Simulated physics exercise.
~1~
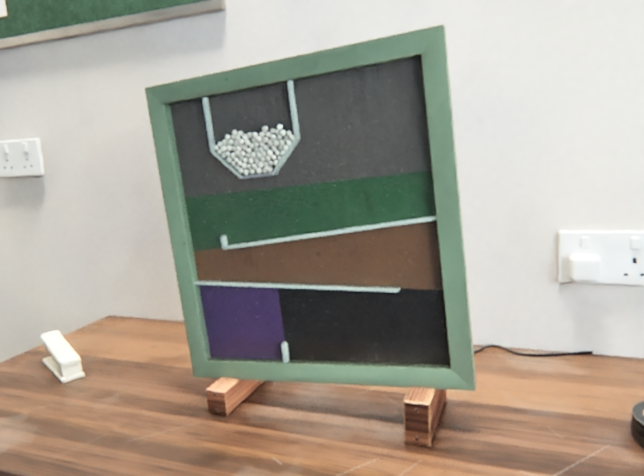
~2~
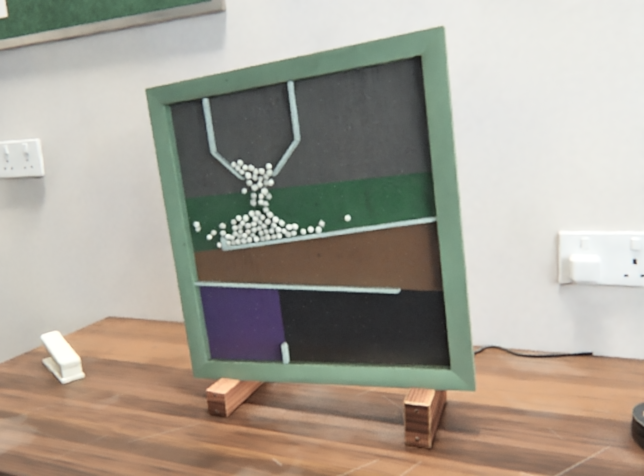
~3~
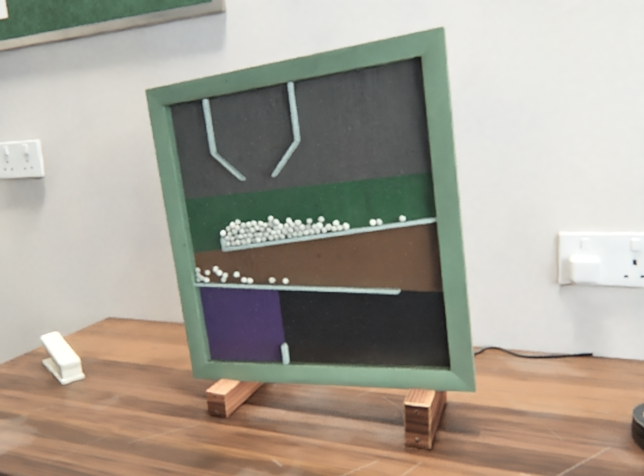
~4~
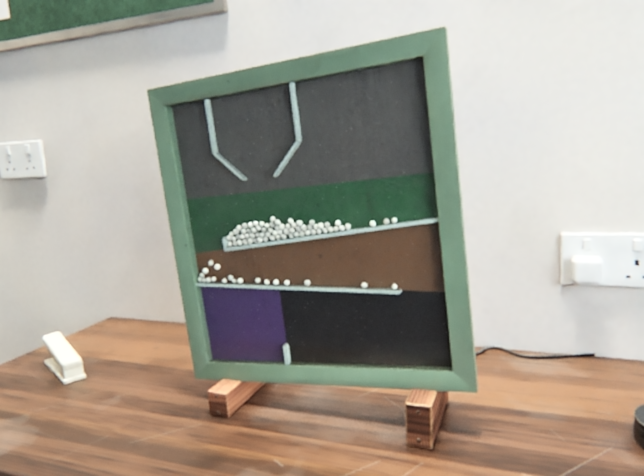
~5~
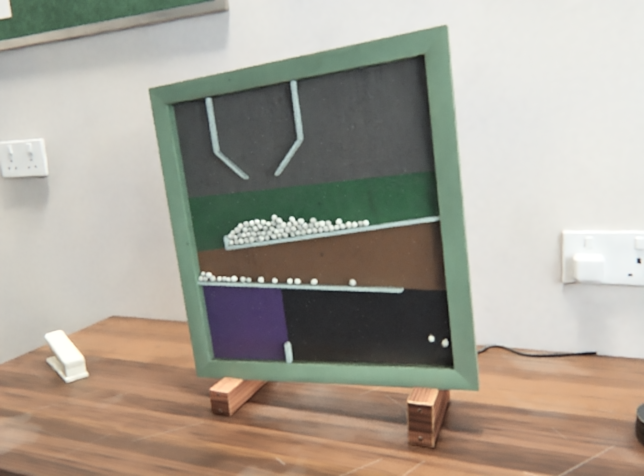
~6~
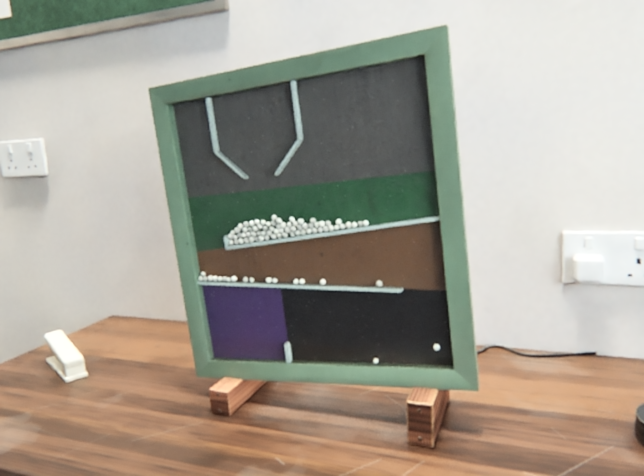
A green-framed panel stood on a wooden table as white beads poured from its hopper onto the green section's sloping ledge, where most stayed piled, while some spilled onto the brown section's ledge and rolled right, a couple dropping into the black section.
